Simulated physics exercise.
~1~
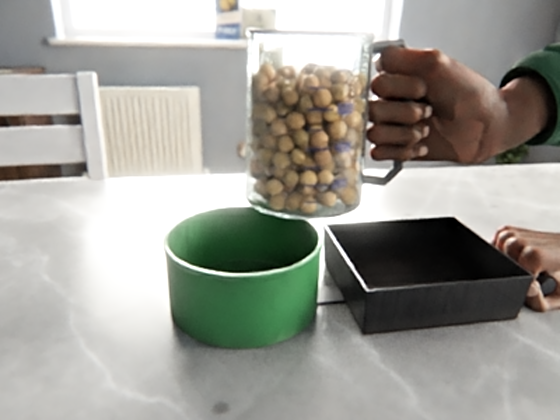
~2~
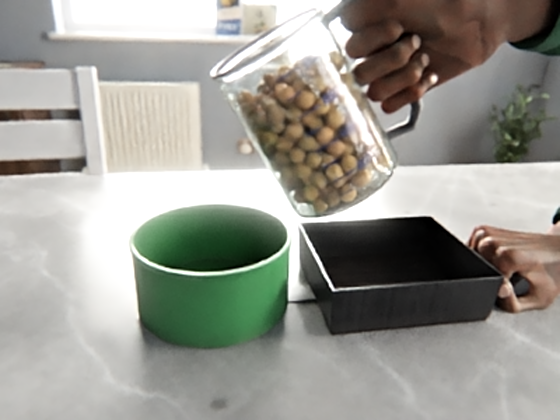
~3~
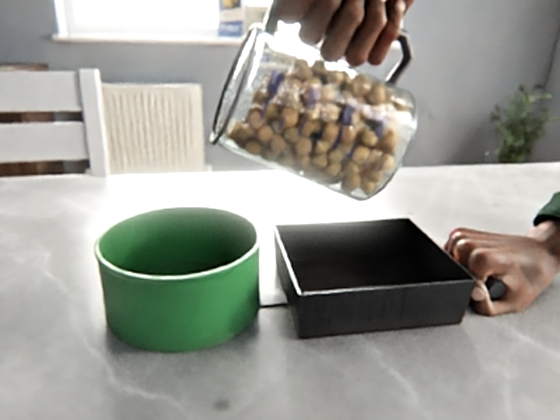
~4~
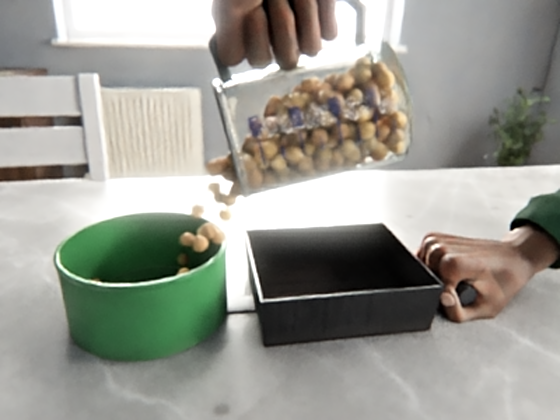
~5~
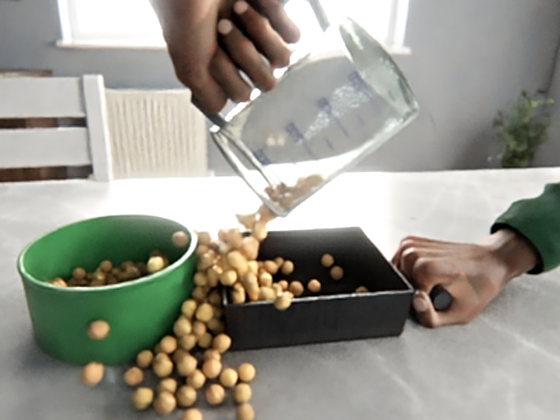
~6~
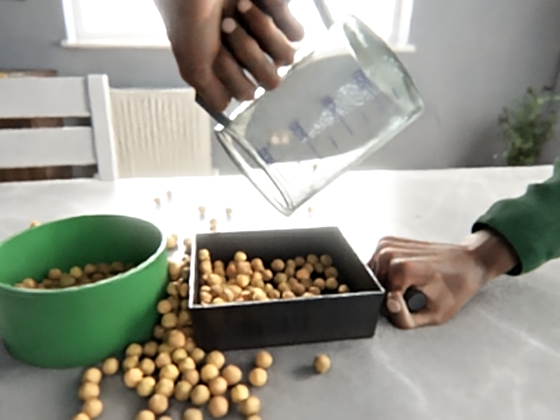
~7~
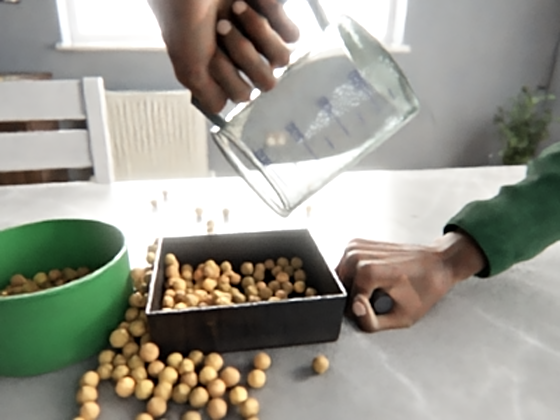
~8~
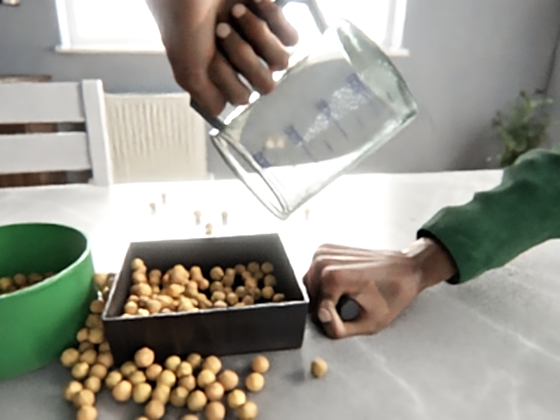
A glass jug of wooden beads was tipped by one hand while another hand slid a green pot and black tin left beneath it, and the beads poured out until the jug was empty, leaving some in each container and many scattered on the table.
